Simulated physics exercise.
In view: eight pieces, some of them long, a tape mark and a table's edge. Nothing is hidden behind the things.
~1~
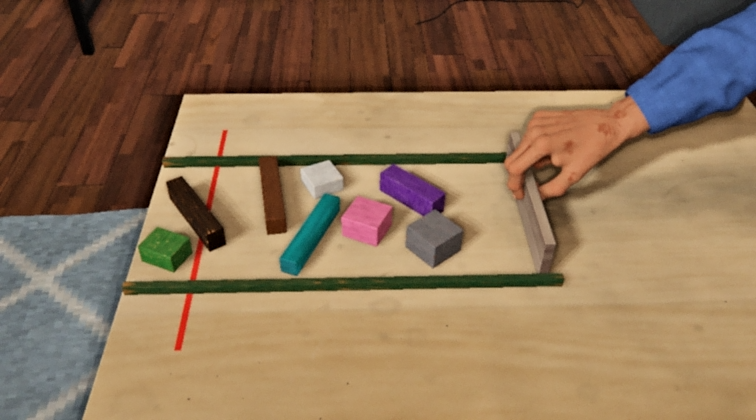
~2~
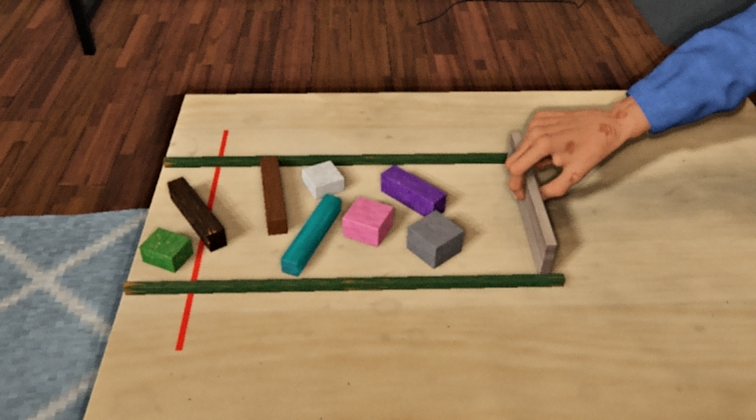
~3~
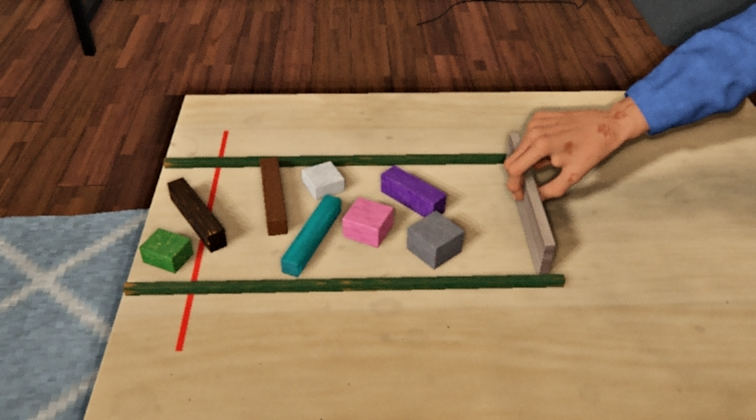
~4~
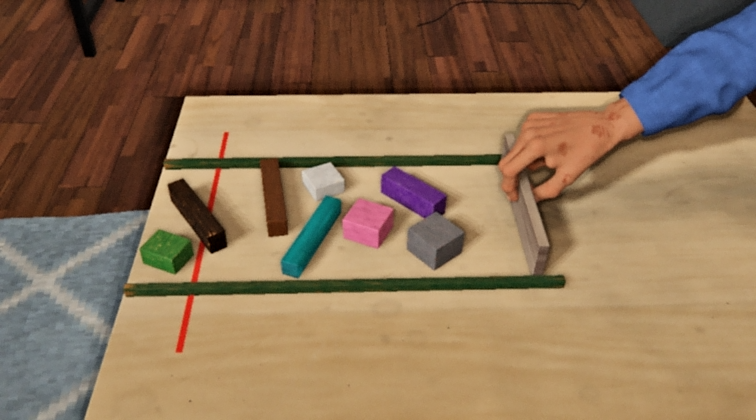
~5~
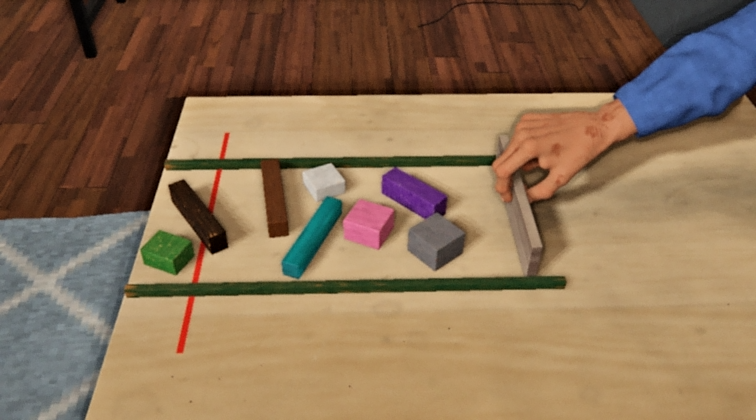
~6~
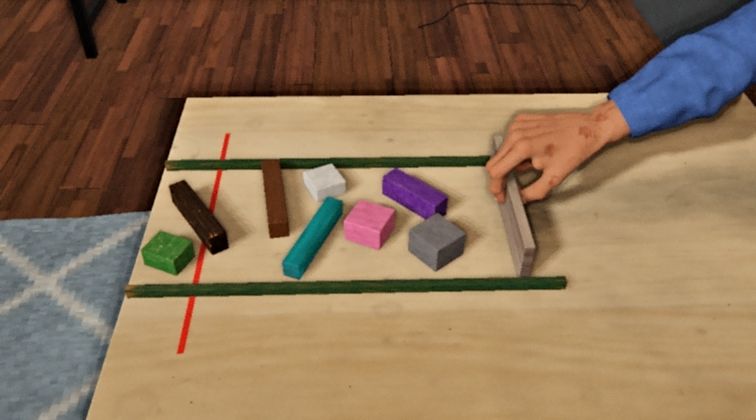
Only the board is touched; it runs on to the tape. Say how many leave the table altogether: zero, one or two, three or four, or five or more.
Outcome: The number that fall off is three or four.
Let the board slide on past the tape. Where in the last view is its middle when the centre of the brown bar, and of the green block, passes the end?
Near (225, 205) and (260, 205).
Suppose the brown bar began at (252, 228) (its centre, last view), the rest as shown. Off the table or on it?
Then it goes over.
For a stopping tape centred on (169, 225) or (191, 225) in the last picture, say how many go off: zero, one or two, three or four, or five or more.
In that order: More than four; three or four.
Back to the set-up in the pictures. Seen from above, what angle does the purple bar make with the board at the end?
About 0°.
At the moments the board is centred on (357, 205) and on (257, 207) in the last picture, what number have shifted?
First 6, then 8.
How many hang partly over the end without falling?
It comes to 0.
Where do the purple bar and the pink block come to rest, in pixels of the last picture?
Near (202, 193) and (172, 230).
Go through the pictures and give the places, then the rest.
The first picture shows green block (166, 249); black bar (195, 212); brown bar (272, 194); board (528, 199); tape (206, 221).
The second picture shows black bar (196, 213); turquoise stick (312, 233).
The third picture shows brown bar (273, 195); board (527, 200).
The fourth picture shows green block (167, 252); purple bar (413, 194).
The fifth picture shows black bar (197, 216); pink block (369, 224).
The sixth picture shows green block (168, 253); black bar (198, 216); brown bar (275, 197); board (510, 203); tape (208, 224).
Soon after, none off yet; green block at rest near (168, 253); black bar at rest near (198, 216); brown bar at rest near (275, 197).
Then, none off yet; green block at rest near (168, 253); black bar at rest near (198, 216); brown bar moved a little near (258, 197).
Further on, none off yet; green block moved about its own width near (133, 260); black bar moved a little near (152, 219); brown bar moved about its own width near (193, 194).
By the end, the number that fall off is three or four; fallen, turquoise stick, brown bar, black bar and green block.
